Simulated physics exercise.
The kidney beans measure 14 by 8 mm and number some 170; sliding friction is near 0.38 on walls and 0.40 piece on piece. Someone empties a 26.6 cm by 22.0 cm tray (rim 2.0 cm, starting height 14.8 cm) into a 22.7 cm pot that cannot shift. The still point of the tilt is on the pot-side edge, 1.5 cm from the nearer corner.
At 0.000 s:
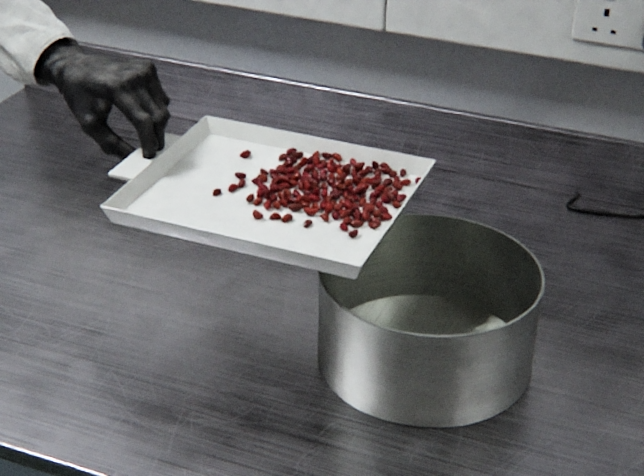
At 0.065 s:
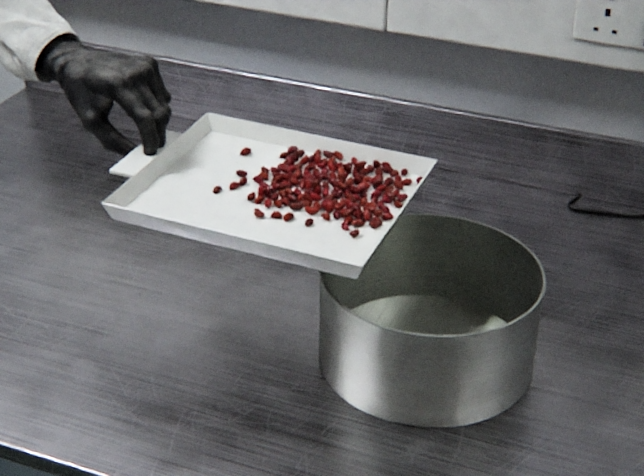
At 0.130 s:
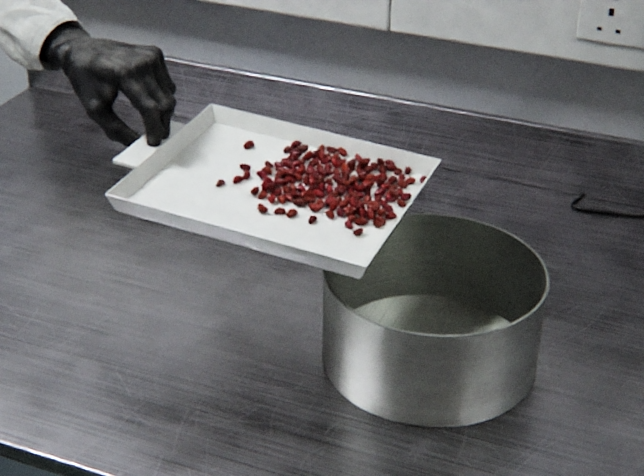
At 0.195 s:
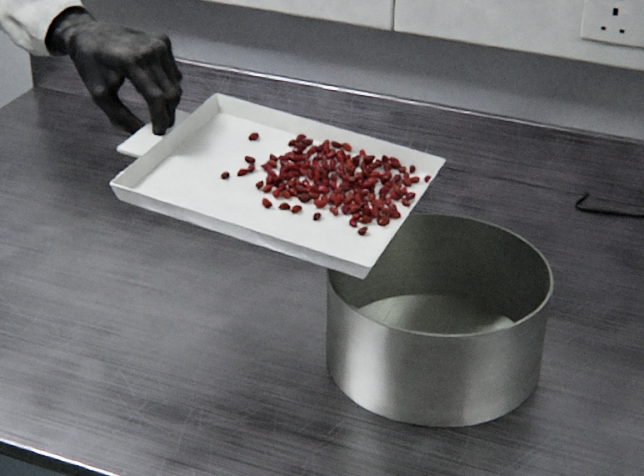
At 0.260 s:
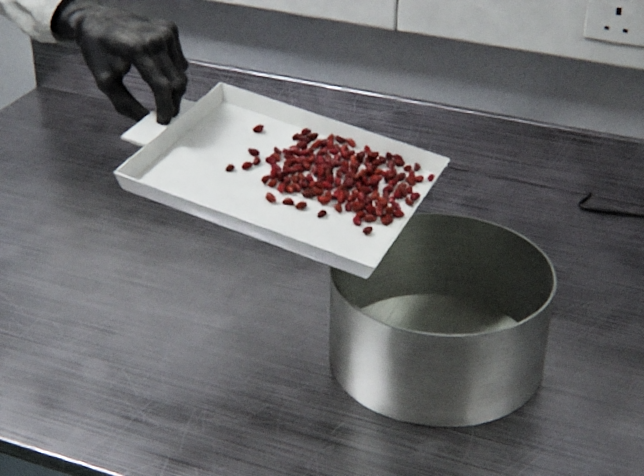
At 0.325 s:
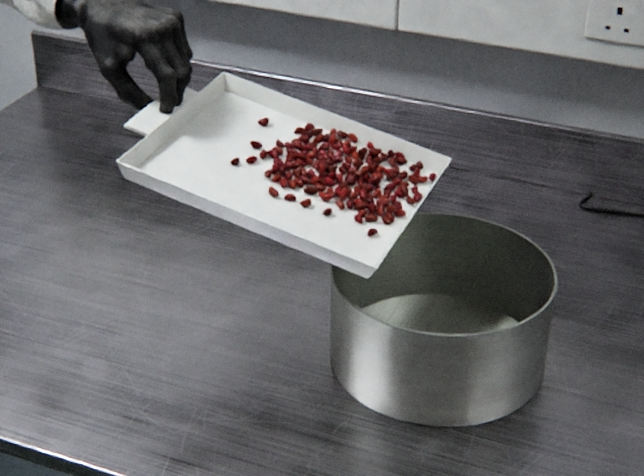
The video shows a dark hand holding the handle of a white tray of red beans above a metal pot on a dark countertop, gradually raising the left side so the tray slopes down toward the pot.
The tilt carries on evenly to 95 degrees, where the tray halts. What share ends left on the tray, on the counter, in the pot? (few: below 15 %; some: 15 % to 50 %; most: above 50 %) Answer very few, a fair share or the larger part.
Tray very few, counter very few, pot the larger part.
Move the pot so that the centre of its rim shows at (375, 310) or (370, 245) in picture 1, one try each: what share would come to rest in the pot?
About 55 and 80 per cent.
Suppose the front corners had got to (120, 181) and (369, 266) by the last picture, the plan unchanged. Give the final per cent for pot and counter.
Pot 10, counter 90.
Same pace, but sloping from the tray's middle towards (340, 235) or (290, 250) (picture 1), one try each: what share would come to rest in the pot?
Some 90 and 10 per cent.
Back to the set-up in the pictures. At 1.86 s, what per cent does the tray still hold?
About 70 per cent.
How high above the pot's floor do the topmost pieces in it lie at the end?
Some 1.5 cm.
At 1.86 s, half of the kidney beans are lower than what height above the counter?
Roughly 16 cm.
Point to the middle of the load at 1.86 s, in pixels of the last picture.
Around (429, 214).
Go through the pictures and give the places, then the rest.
Tray tilt 0 degrees, front corners at (110, 204) and (356, 261); middle of the pieces at (324, 186); pot at (431, 270), in the first frame.
Tray tilt 1 degrees, front corners at (111, 201) and (358, 260); middle of the pieces at (325, 185), in the second frame.
Tray tilt 3 degrees, front corners at (115, 192) and (362, 261); middle of the pieces at (329, 182), in the third frame.
Tray tilt 6 degrees, front corners at (120, 182) and (366, 261), lowest corner right front; middle of the pieces at (334, 178), in the fourth frame.
Tray tilt 8 degrees, front corners at (124, 171) and (370, 261), lowest corner right front; middle of the pieces at (339, 174), in the fifth frame.
Tray tilt 11 degrees, front corners at (126, 161) and (372, 261), lowest corner right front; middle of the pieces at (342, 170); pot at (443, 269). The tray's pace is about 40 degrees a second, in the sixth frame.
After 1.25 s, tilt 50 degrees; the tray holds 100 %, the pot 0 %.
After 1.86 s, tilt 76 degrees; the tray holds 70 %, the pot 20 %.
Then, at 2.52 s, tilt 95 degrees; the tray holds 0 %, the pot 95 %.
At rest (3.2 s), tray 0 %, counter 5 %, pot 95 %.
